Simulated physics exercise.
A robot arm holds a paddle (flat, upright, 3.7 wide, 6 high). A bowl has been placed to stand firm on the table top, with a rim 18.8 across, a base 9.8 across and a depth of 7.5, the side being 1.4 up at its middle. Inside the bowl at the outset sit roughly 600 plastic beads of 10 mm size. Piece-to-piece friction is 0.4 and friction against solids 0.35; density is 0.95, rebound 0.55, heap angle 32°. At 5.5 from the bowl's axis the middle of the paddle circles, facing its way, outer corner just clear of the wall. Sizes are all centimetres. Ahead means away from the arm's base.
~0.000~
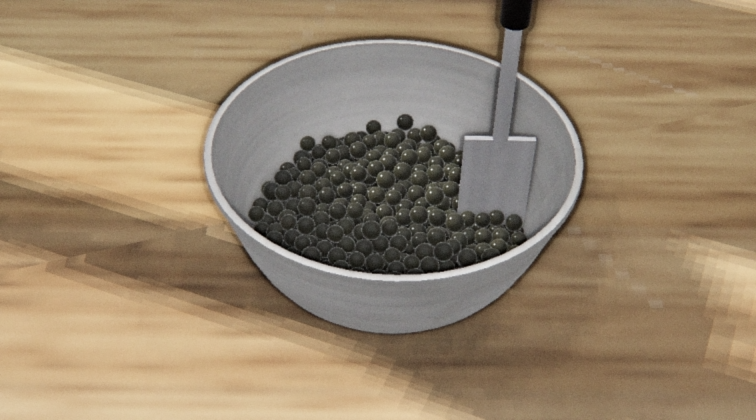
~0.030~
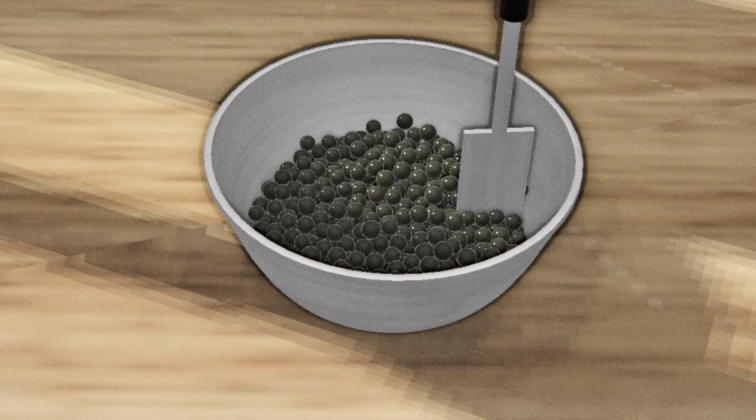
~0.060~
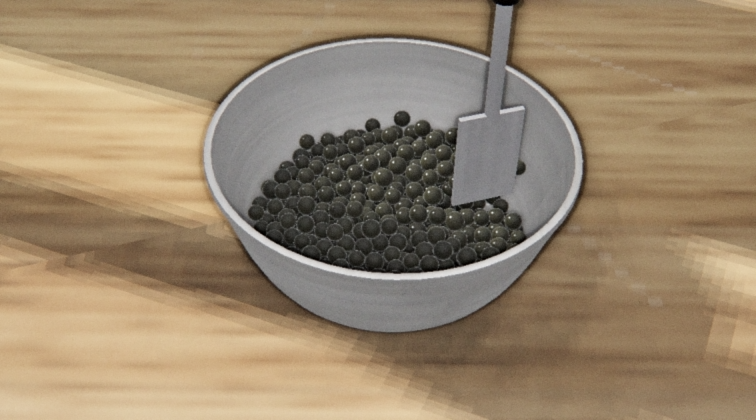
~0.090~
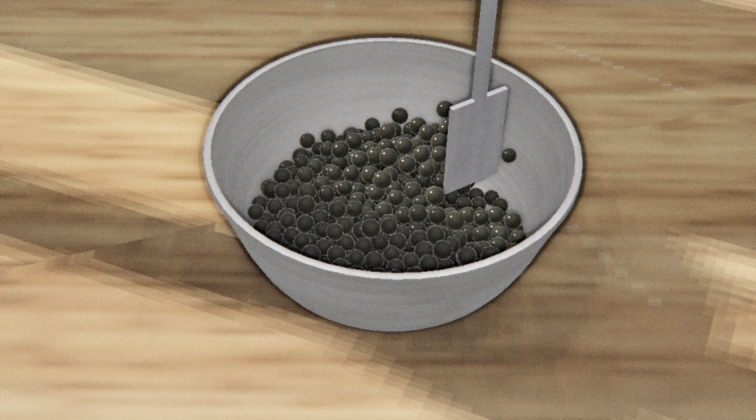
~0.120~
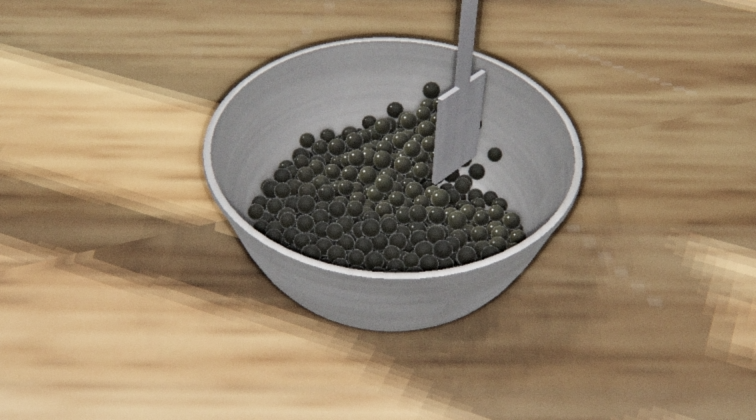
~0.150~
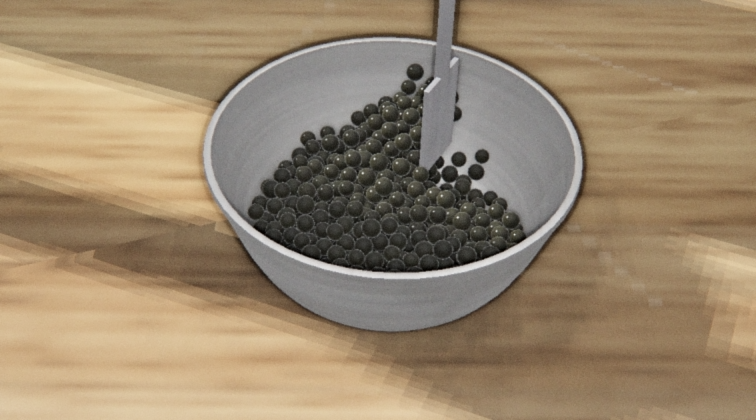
A grey paddle sweeps leftward around a bowl's far side, pushing dark beads into a heap.
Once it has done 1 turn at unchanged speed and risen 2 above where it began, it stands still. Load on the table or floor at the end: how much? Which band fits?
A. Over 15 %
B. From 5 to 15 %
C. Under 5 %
Option C: Under 5 %.
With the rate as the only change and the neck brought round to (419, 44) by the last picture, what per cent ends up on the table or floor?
About 0 per cent.
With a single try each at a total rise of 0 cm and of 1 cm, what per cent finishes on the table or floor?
Close to 0 percent and close to 0 percent.
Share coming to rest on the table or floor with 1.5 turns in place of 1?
Then roughly 0 percent.
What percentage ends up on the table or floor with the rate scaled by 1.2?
Estimated share: Close to 0 per cent.
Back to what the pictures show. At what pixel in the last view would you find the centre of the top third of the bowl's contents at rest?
(418, 216).
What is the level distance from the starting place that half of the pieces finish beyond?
About 1 centimetres.
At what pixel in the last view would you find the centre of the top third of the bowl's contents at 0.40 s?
That third sits centred at about (316, 221).
After 0.40 s, 177° round, highest piece 9 above the table; 596 in the bowl, 1 in flight or on the tool.
After 0.65 s, 293° round, highest piece 9 above the table; 593 in the bowl, 4 on the table or floor.
After 0.97 s, 0° round, highest piece 6 above the table; 593 in the bowl, 4 on the table or floor.
After 1.67 s, 0° round, highest piece 6 above the table; 593 in the bowl, 4 on the table or floor.
At rest, 593 in the bowl, 4 on the table or floor. That is 1 % on the table or floor.
